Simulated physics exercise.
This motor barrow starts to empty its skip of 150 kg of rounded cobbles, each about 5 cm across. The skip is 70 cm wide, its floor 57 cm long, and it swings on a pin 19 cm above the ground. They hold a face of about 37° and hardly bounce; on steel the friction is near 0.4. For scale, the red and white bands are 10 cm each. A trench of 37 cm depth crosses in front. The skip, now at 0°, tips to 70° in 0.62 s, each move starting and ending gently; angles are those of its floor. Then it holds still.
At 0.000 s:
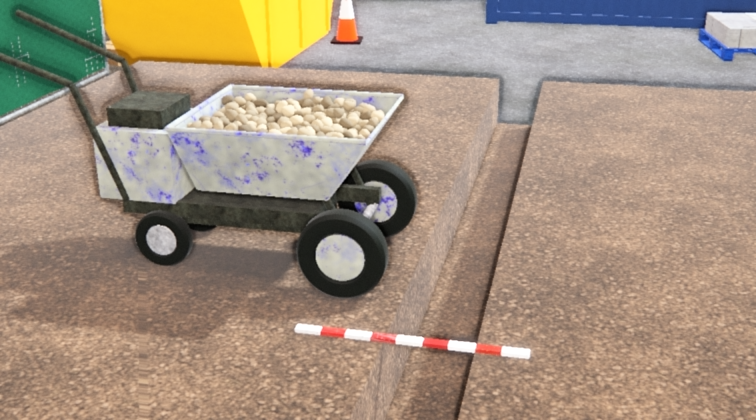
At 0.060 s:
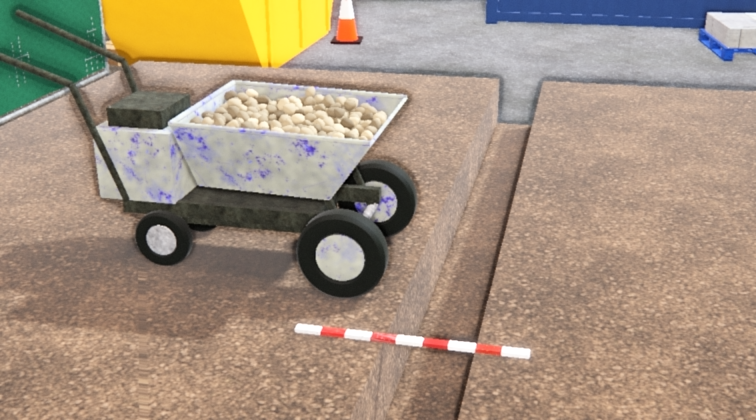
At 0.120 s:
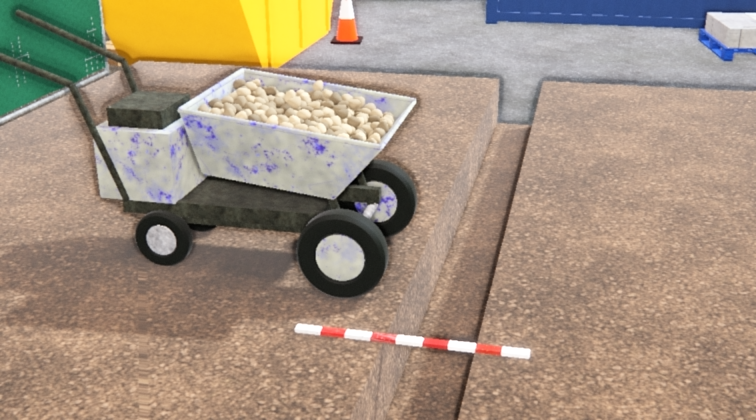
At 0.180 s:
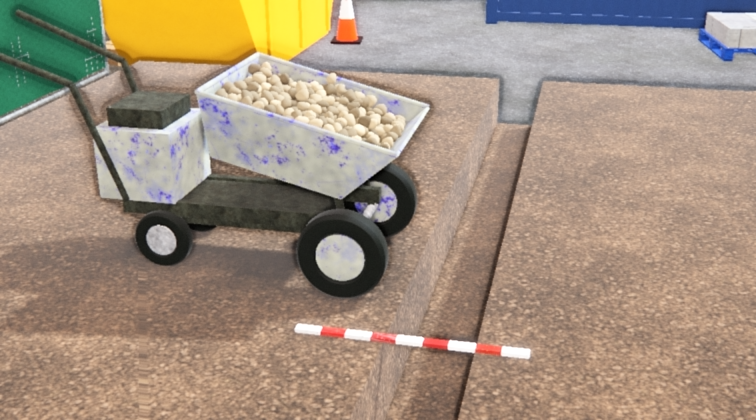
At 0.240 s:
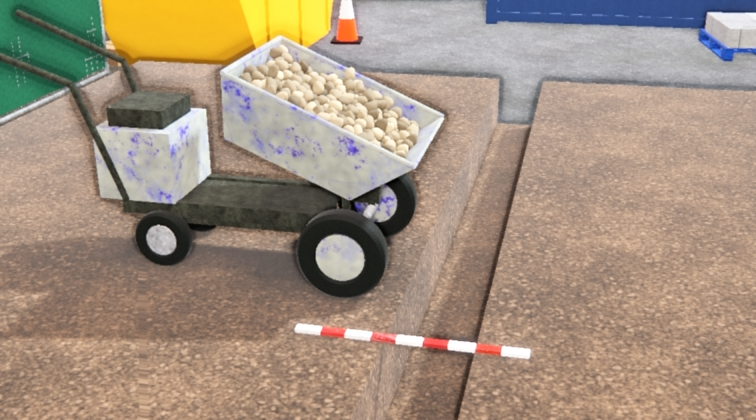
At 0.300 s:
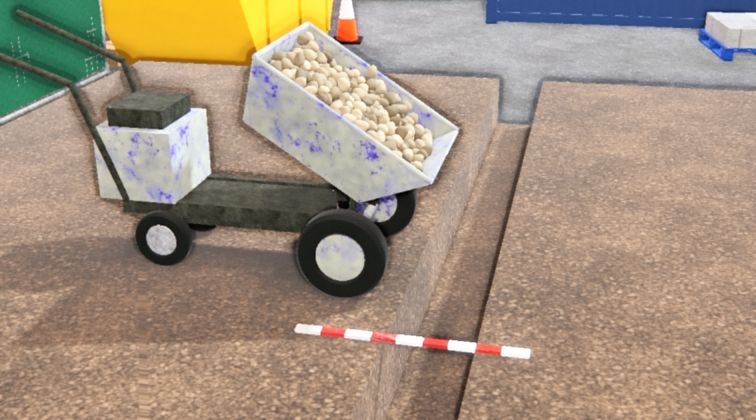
On brown ground beside a narrow trench, a small four-wheeled barrow stands with its speckled skip level and loaded with pale rounded stones. The skip begins to tilt, its rear rising and its front edge leaning right, until it slopes steeply toward the trench, the stones still inside.
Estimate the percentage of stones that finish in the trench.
Roughly 23 per cent ends in the trench.
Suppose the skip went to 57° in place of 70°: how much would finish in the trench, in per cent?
It would be near 15 per cent.
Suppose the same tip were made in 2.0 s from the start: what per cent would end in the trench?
Then about 40 per cent.
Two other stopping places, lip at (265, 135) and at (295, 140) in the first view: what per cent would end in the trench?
Near 90 per cent from the first place, 70 from the second.
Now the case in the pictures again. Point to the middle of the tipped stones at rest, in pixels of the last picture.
Near (557, 279).
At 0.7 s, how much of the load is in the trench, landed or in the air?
About 0 per cent by then.
After 0.5 s the floor is at 58°; 100 % in the skip; the foremost stones are at (453, 198).
After 0.7 s the floor is at 70°; 73 % in the skip, 2 % in the trench, 25 % past the trench; the foremost stones are at (560, 266).
After 1.1 s the floor is at 70°; 20 % in the skip, 3 % in the trench, 77 % past the trench; the foremost stones are past the picture's edge.
After 3.0 s the floor is at 70°; 0 % in the skip, 23 % in the trench, 77 % past the trench; the foremost stones are past the picture's edge.
